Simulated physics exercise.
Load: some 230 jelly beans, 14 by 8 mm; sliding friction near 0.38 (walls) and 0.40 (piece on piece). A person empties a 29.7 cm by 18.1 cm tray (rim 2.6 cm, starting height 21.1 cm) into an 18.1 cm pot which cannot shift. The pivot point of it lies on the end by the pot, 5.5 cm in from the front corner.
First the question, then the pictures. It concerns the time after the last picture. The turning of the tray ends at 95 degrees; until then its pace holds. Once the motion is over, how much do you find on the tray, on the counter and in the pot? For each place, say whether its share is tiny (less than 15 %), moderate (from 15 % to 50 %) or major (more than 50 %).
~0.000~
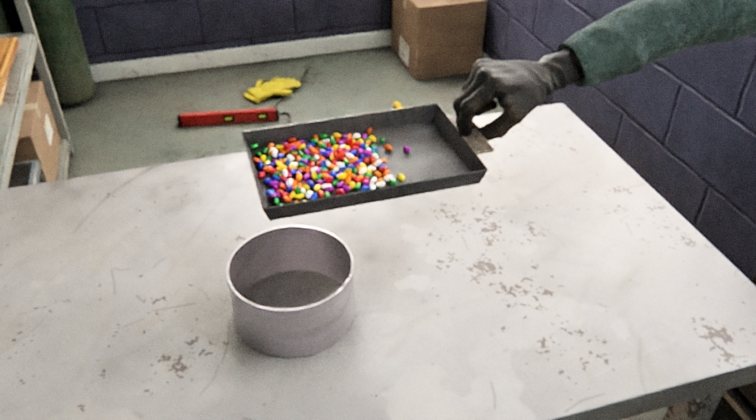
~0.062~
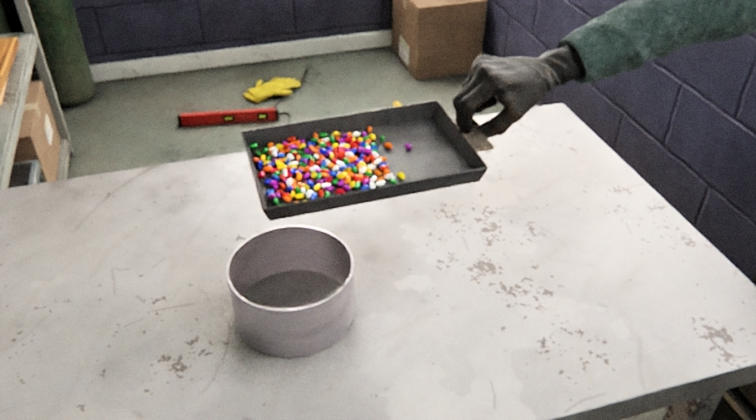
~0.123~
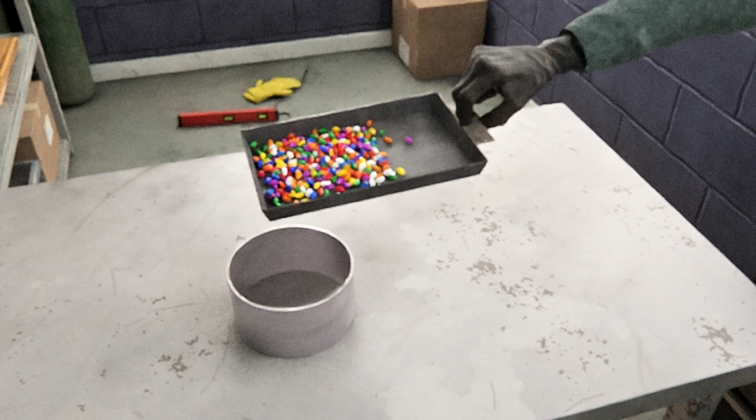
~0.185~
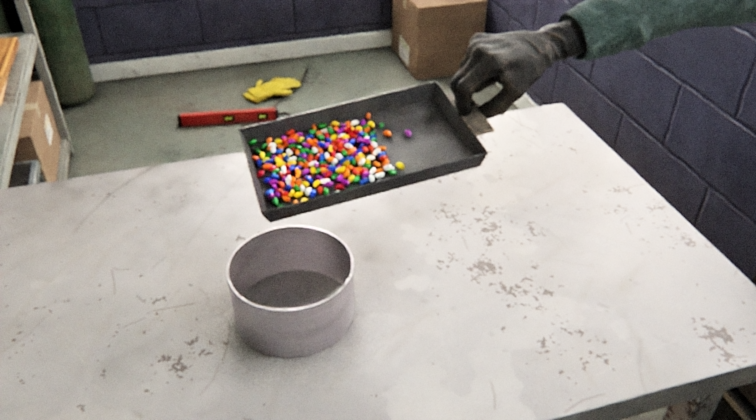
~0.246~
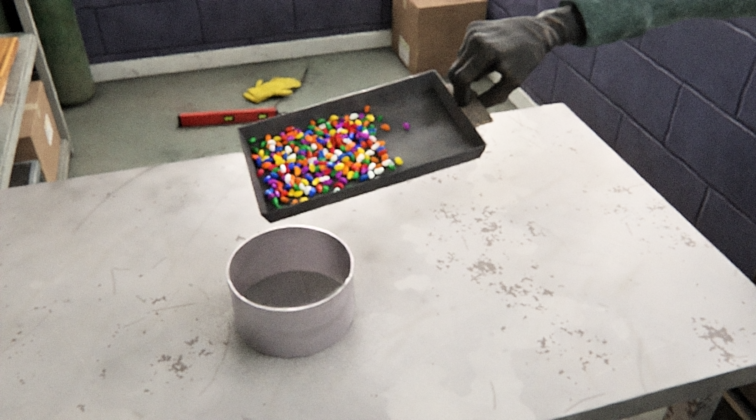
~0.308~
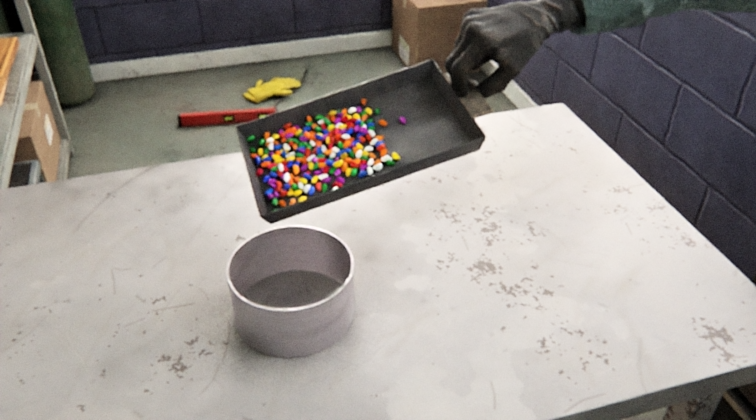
Shares - left on the tray: Tiny, counter: Moderate, pot: Major.
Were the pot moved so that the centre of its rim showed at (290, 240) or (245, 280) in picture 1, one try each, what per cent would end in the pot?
About 0 and 100 per cent.
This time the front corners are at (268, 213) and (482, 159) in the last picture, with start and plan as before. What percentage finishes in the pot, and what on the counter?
Pot 95 % / counter 5 %.
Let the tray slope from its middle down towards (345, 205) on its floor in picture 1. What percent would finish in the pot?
95 %.
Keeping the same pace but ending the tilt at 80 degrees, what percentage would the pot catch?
Share in the pot: Around 70 %.
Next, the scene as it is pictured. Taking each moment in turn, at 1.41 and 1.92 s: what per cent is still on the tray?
Earlier moment 75, later moment 0.
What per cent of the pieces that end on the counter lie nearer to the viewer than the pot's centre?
Roughly 80 per cent.
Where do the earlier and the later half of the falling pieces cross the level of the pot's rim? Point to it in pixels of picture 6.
At roughly (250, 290) first, later on at (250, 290).
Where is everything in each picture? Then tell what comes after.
The first picture shows tray tilt 0 degrees, front corners at (268, 204) and (481, 168); middle of the pieces at (324, 165); pot at (290, 265).
The second picture shows tray tilt 1 degrees, front corners at (268, 205) and (481, 165); middle of the pieces at (323, 164).
The third picture shows tray tilt 4 degrees, front corners at (267, 206) and (481, 159), lowest corner left front; middle of the pieces at (323, 161).
The fourth picture shows tray tilt 7 degrees, front corners at (266, 208) and (481, 151), lowest corner left front; middle of the pieces at (322, 158).
The fifth picture shows tray tilt 11 degrees, front corners at (265, 209) and (480, 143), lowest corner left front; middle of the pieces at (321, 155).
The sixth picture shows tray tilt 14 degrees, front corners at (265, 211) and (478, 135), lowest corner left front; middle of the pieces at (319, 151); pot at (290, 265). Its pace works out near 60 degrees a second.
After 0.97 s, tilt 52 degrees; the tray holds 100 %, the pot 0 %.
After 1.41 s, tilt 78 degrees; the tray holds 75 %, the pot 10 %.
After 1.92 s, tilt 95 degrees; the tray holds 0 %, the pot 75 %.
In the end, at 2.8 s, tray 0 %, counter 25 %, pot 75 %.
